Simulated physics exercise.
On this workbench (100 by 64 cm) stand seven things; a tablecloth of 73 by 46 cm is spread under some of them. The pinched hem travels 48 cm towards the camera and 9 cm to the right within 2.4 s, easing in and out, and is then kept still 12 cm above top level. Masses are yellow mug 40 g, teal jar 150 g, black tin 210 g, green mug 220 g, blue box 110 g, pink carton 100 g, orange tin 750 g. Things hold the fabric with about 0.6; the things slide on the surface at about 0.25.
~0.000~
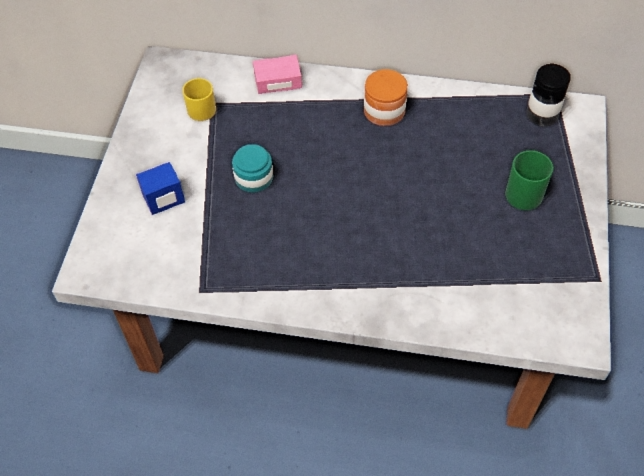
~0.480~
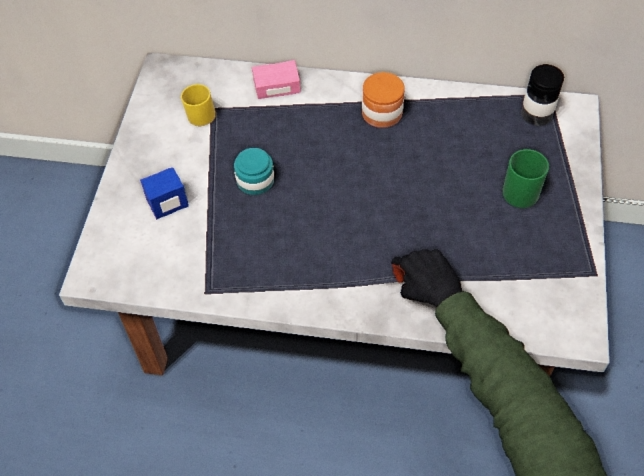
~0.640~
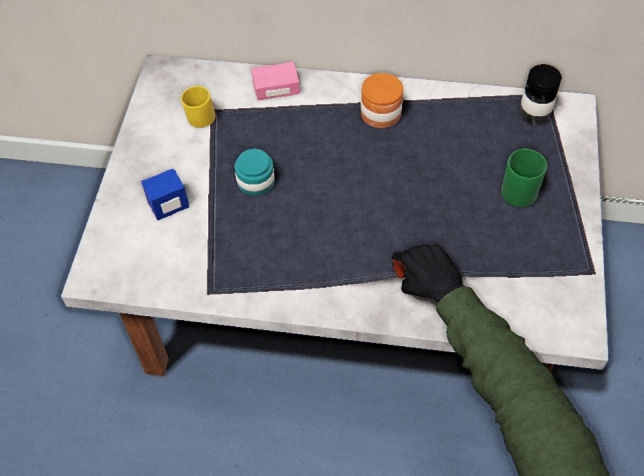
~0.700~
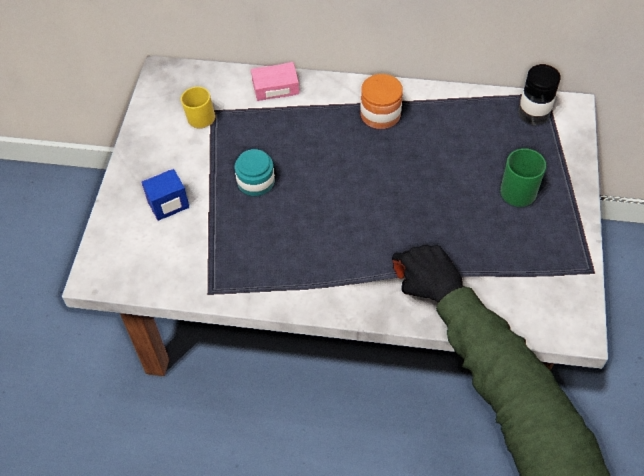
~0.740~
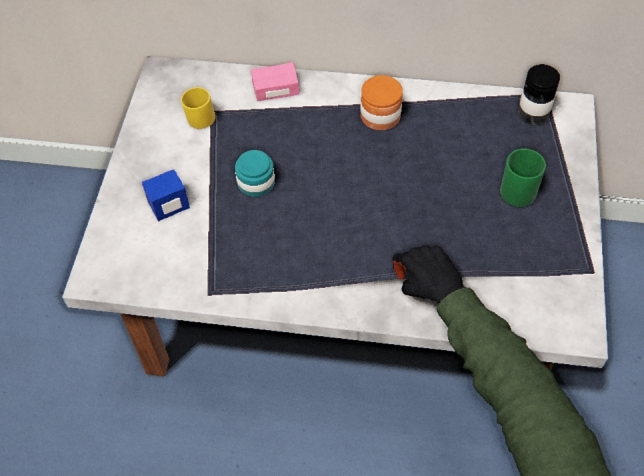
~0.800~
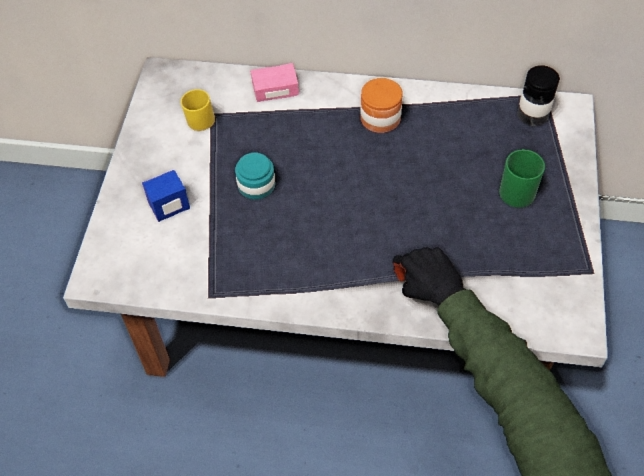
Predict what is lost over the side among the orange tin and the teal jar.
Result: Orange tin goes over the edge, teal jar falls off.
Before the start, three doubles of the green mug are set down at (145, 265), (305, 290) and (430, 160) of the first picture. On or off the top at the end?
In that order: Remains, drops off, falls off.
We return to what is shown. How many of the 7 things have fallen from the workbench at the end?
I count 4.
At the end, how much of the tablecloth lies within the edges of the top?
Some 0 per cent of it.
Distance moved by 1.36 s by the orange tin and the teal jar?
About: Orange tin 10 cm, teal jar 10 cm.
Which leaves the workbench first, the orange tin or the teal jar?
The teal one.
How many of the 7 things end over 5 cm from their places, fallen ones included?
That makes 4.
After 1.4 s, 95 % of the tablecloth is still over the top; orange tin 12 cm off its start, teal jar 10 cm off its start, black tin 10 cm off its start.
After 1.9 s, 70 % of the tablecloth is still over the top; orange tin 31 cm off its start, teal jar 25 cm off its start, black tin 26 cm off its start.
After 2.5 s, 25 % of the tablecloth is still over the top; orange tin 49 cm off its start at (408, 291), teal jar over the edge, black tin 44 cm off its start at (498, 246).
After 3.0 s, 5 % of the tablecloth is still over the top; orange tin over the edge, teal jar over the edge, black tin 56 cm off its start.
After 4.6 s, 0 % of the tablecloth is still over the top; orange tin over the edge, teal jar over the edge, black tin over the edge, green mug over the edge.
